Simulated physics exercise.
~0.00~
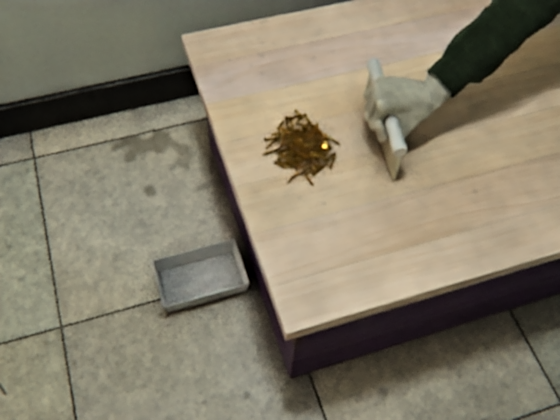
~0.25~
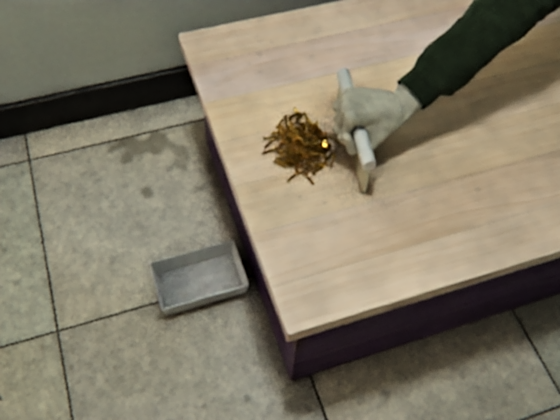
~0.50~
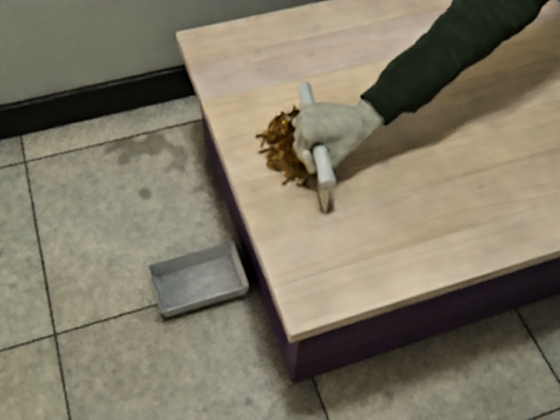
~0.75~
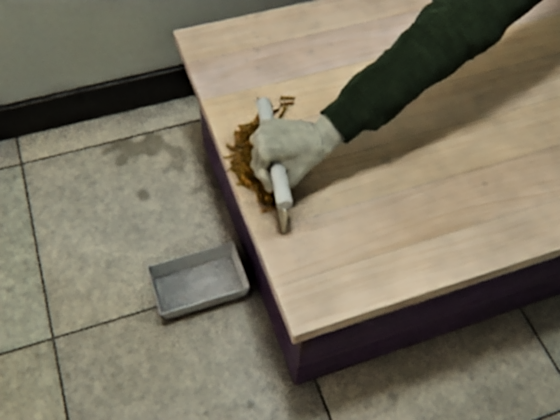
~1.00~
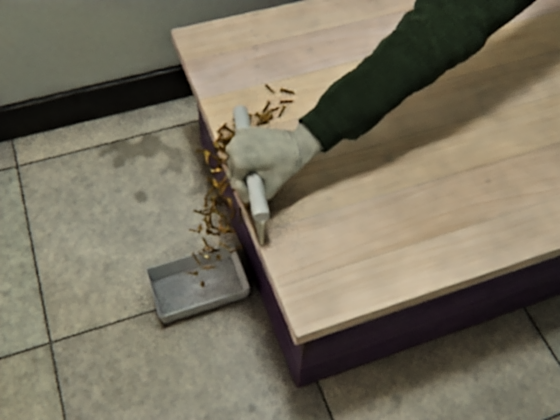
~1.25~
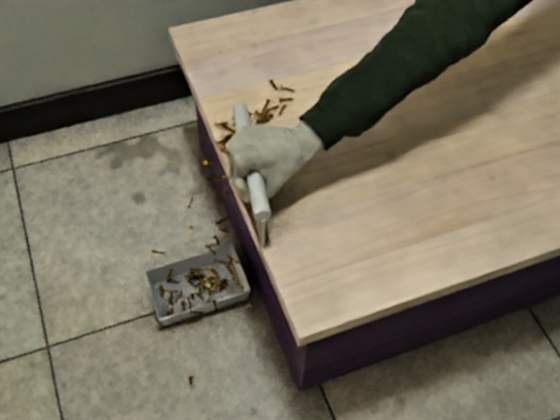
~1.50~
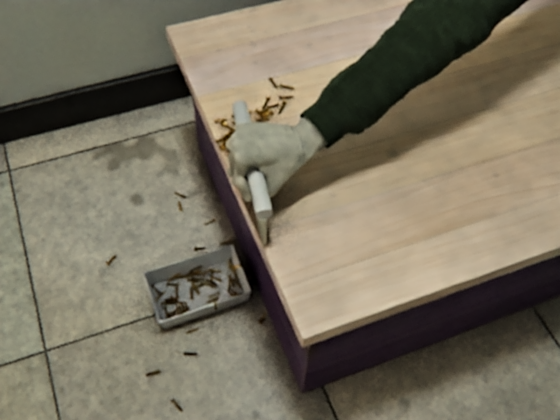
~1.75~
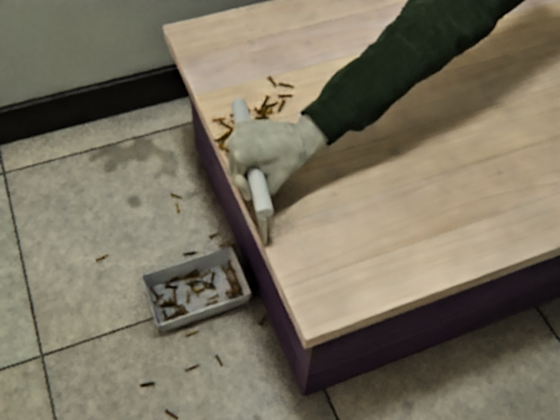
To begin with, a pile of small brass-coloured pieces sits on a pale wooden platform, while a gloved hand in a dark green sleeve holds a scraper to its right and a small grey-white tray waits on the tiled floor below. The hand slides the scraper left and slightly down until it meets the pile. It then pushes the pieces toward the platform's left edge. Many spill over and drop into the tray, while others scatter across the tiles. The scraper halts at the edge, leaving pieces in the tray, some on the floor and a cluster still on top.
